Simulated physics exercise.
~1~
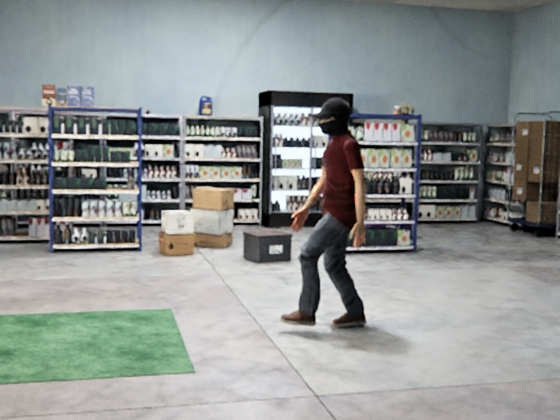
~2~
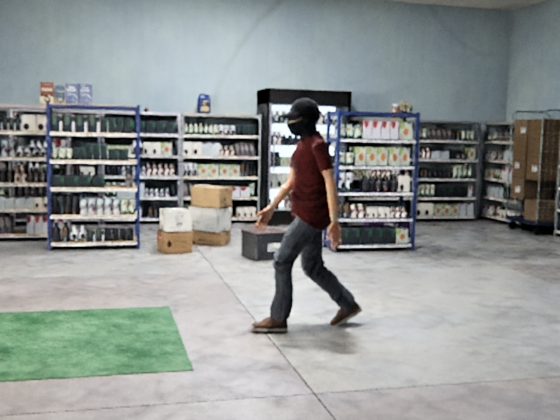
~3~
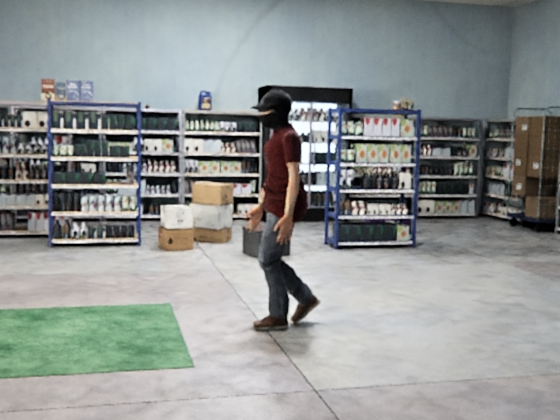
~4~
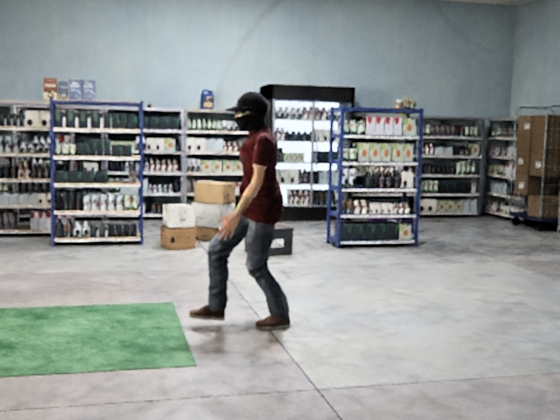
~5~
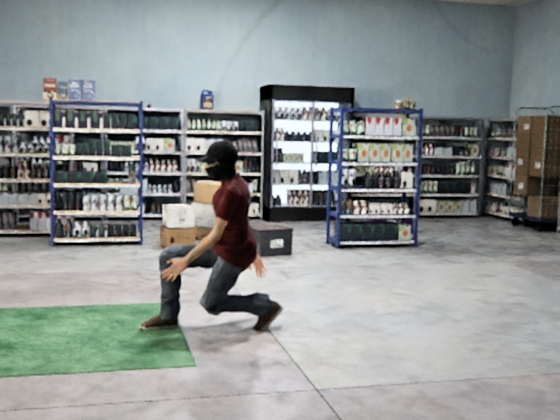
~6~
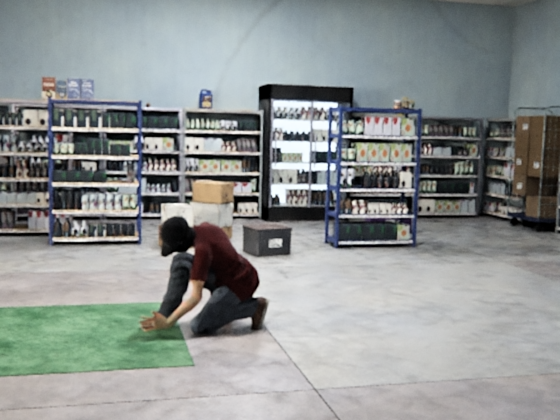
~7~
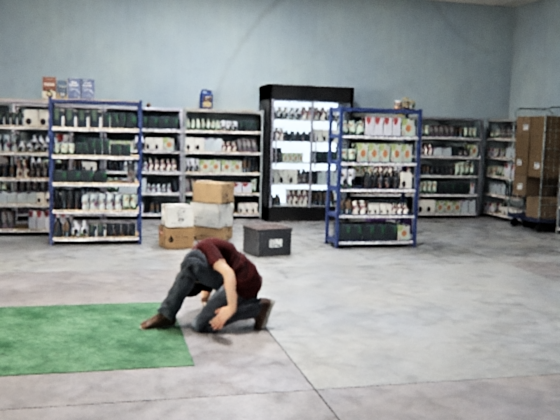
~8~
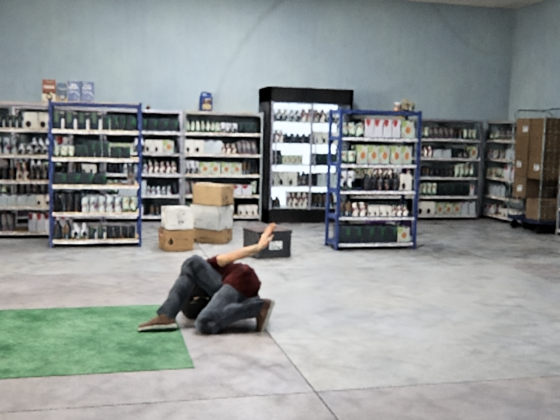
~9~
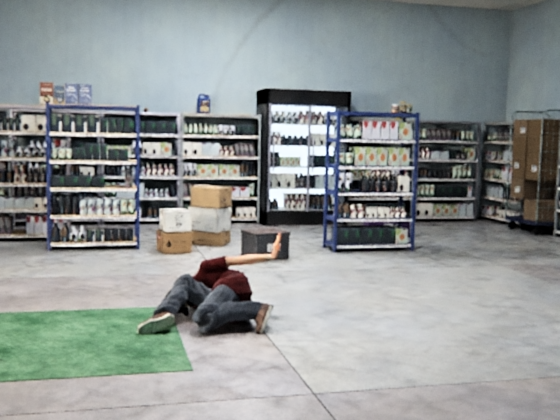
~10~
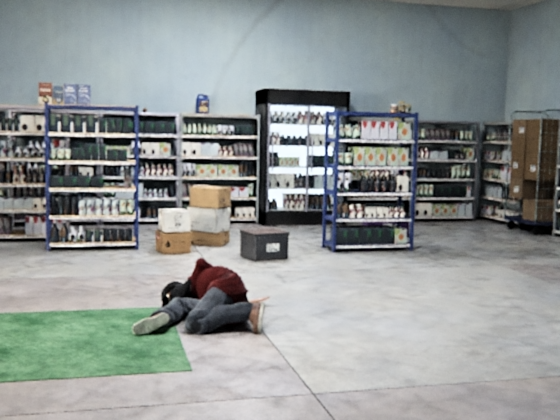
A masked person walks left, drops to one knee, and crumples beside the green mat.
